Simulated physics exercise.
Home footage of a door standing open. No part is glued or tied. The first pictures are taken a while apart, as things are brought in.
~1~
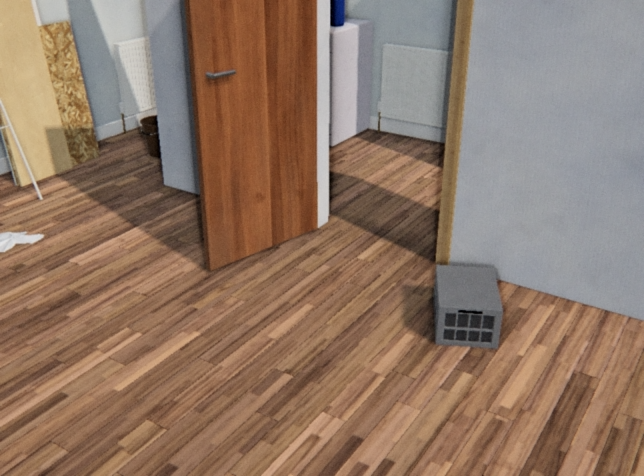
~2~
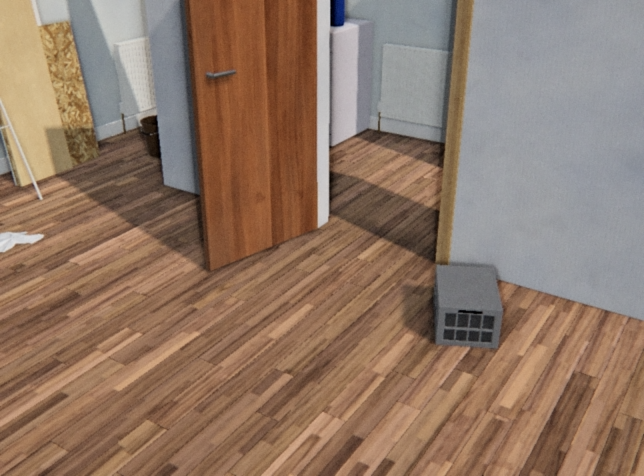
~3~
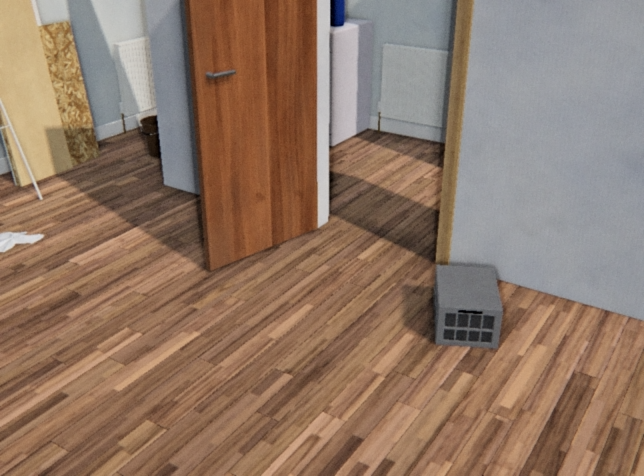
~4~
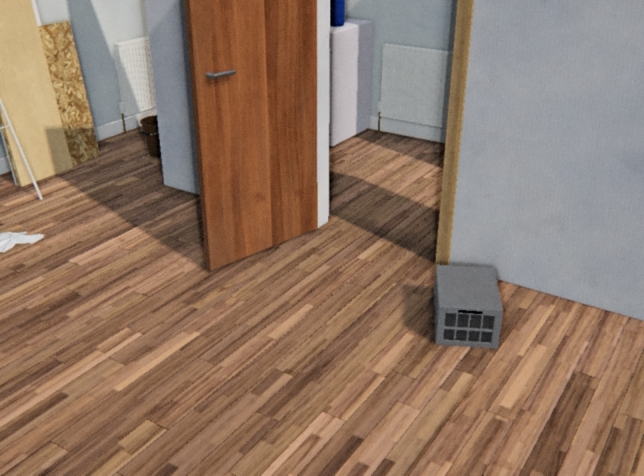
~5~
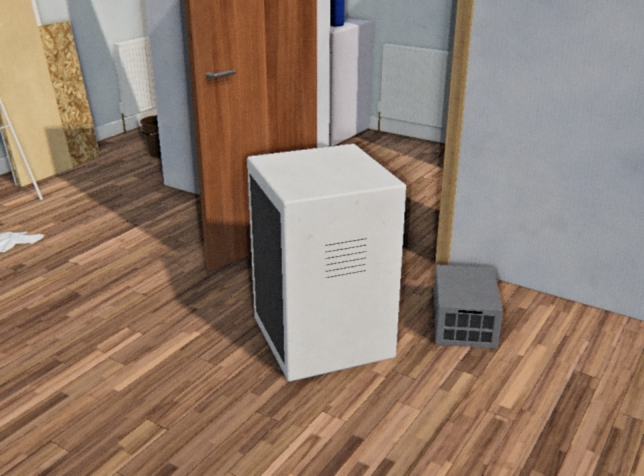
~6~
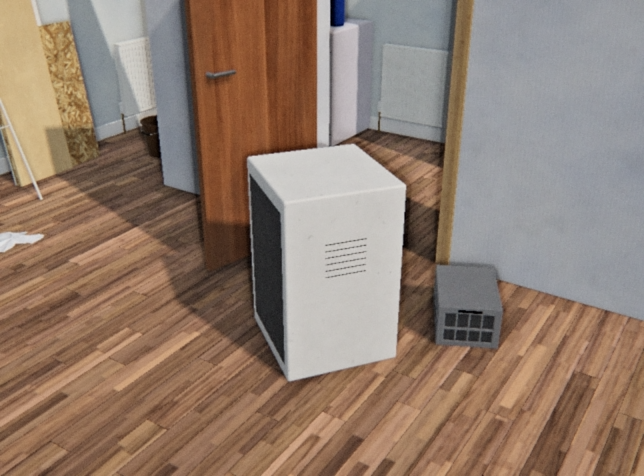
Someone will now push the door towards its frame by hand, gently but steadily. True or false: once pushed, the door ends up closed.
True.
Then, 1.20 s after the last picture, door 70° open.
Then, 2.10 s after the last picture, door 32° open.
At rest, door 0° open; both in place. Seen from the same camera at the end, white appliance near (323, 259).
